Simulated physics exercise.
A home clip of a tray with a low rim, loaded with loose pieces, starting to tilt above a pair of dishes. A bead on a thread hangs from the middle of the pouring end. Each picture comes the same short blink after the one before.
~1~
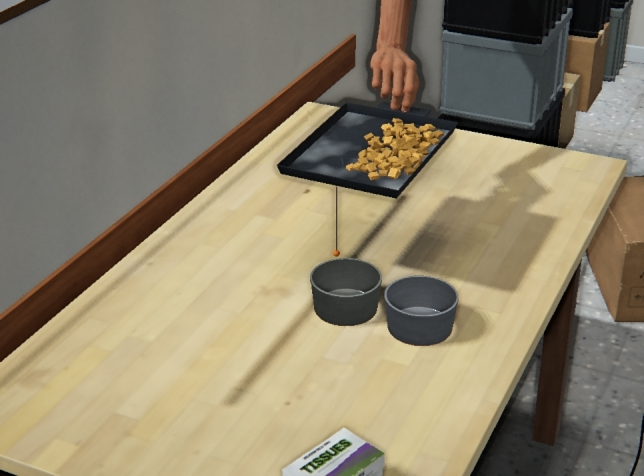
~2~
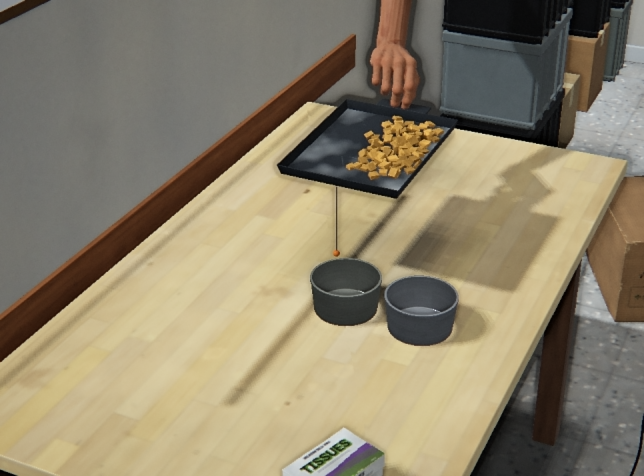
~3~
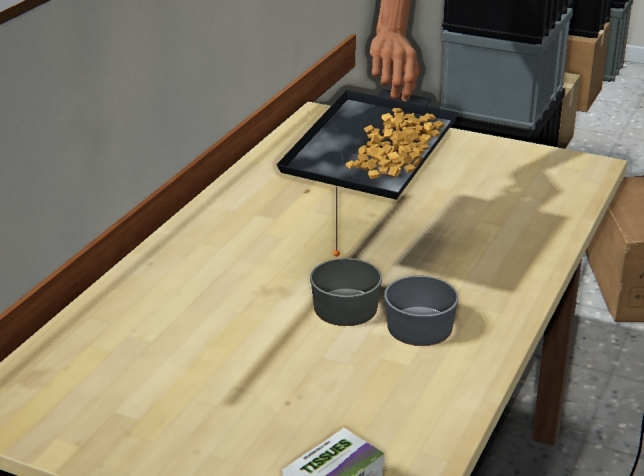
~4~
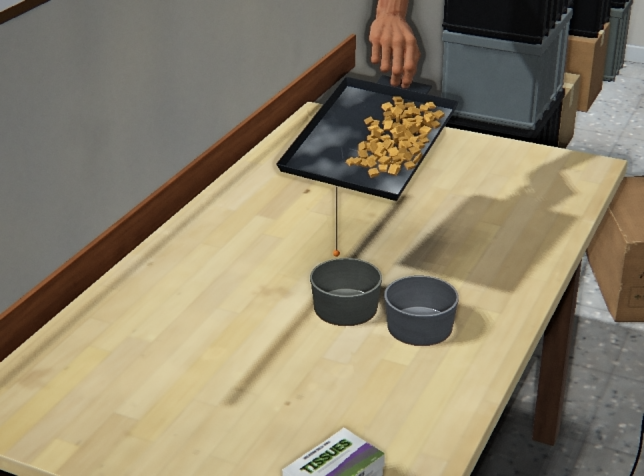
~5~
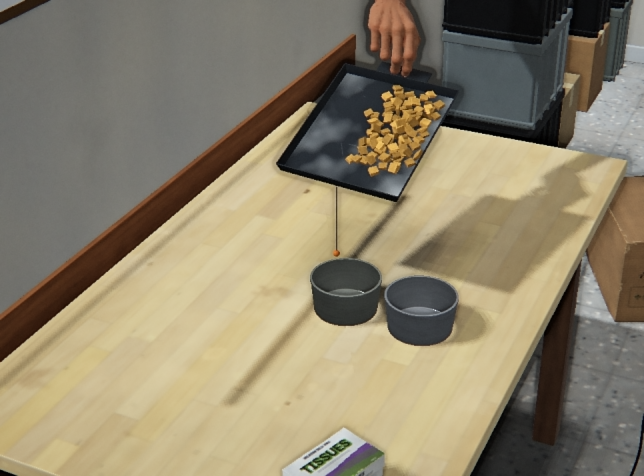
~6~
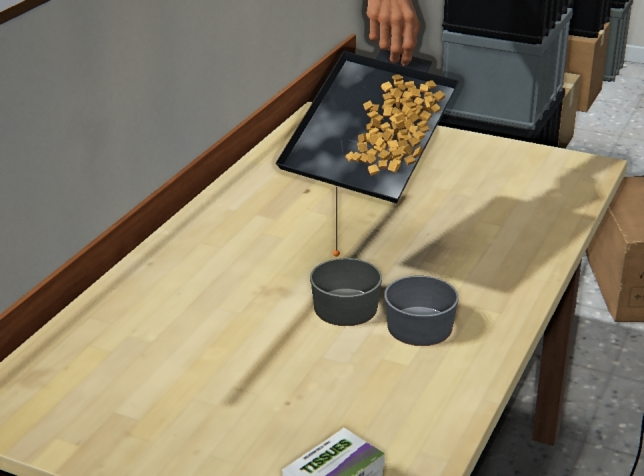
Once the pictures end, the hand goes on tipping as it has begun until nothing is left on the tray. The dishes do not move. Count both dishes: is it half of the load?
The two hold over half of the load.
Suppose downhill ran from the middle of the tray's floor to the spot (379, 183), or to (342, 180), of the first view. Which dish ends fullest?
In turn: The dish on the right; the dish on the left.
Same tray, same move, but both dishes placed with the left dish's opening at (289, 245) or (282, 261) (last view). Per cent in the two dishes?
The first gives 10 %, the second 60 %.
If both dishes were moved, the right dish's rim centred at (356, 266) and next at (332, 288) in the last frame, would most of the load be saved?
The first try: Under half. The second: Not half.
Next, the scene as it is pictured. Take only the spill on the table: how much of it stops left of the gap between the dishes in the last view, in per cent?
About 60 per cent.
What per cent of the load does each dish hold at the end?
For the left dish some 40 %, for the right dish some 20 %.
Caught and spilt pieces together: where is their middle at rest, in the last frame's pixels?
Around (369, 315).
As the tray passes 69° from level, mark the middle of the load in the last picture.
Roughly at (379, 195).
Soon, tray tipped steeply; most on the tray; about a quarter in the air.
A while on, tray tipped past a quarter turn; about a quarter in the right dish; about a third in the left dish; about a third outside both; about a quarter in the air.
Towards the end, tray tipped past a quarter turn; about a quarter in the right dish; about half in the left dish; about a third outside both.
Finally, tray tipped past a quarter turn; about a quarter in the right dish; about half in the left dish; about a third outside both.
